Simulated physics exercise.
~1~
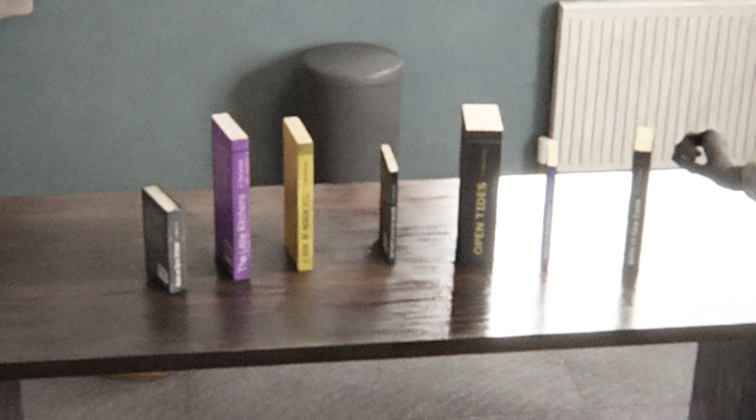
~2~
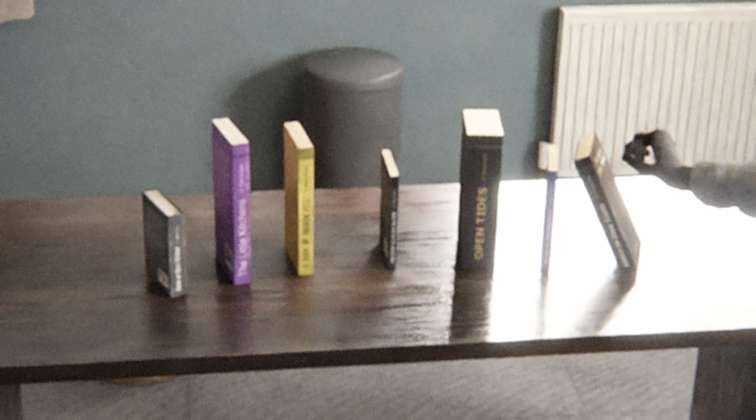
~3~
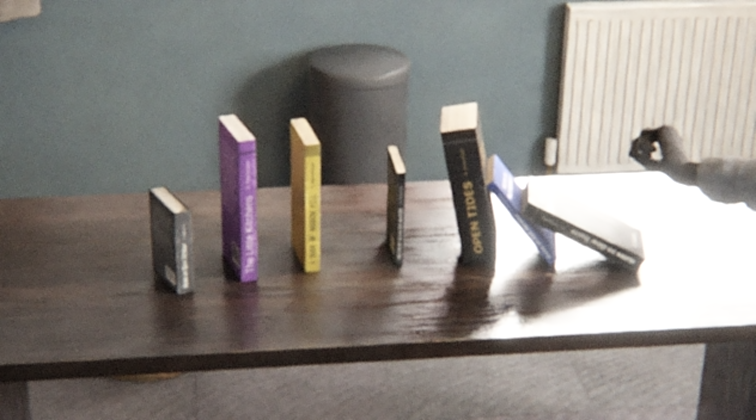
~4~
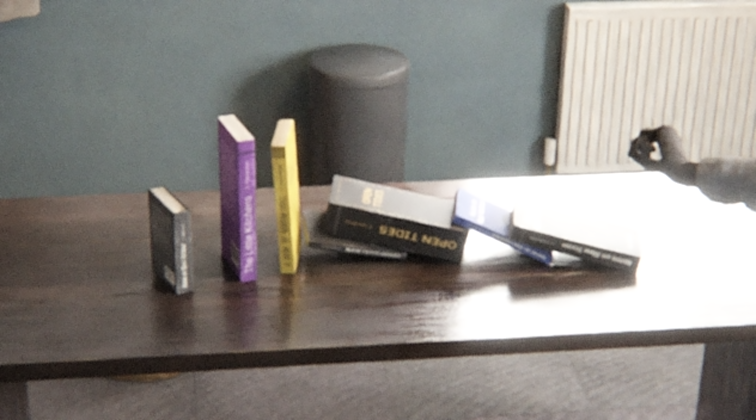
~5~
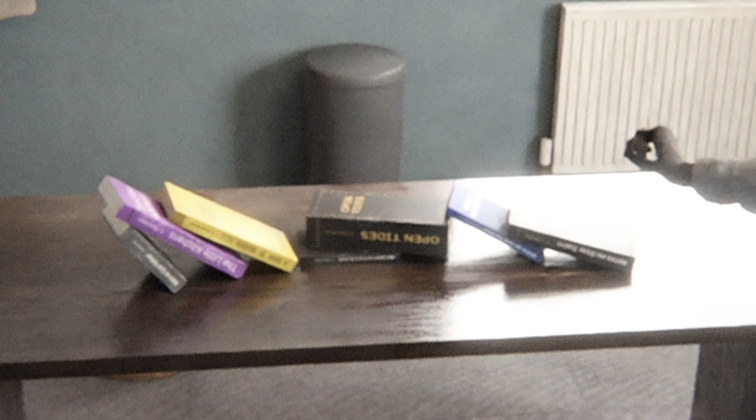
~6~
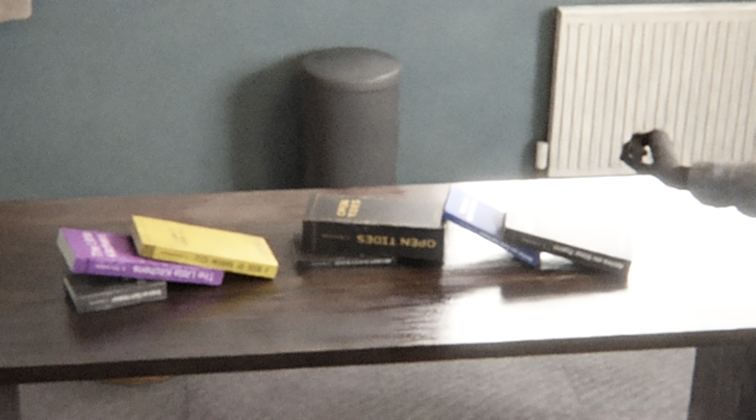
A dark-gloved hand tips the rightmost book leftward, and all seven standing books topple in turn.
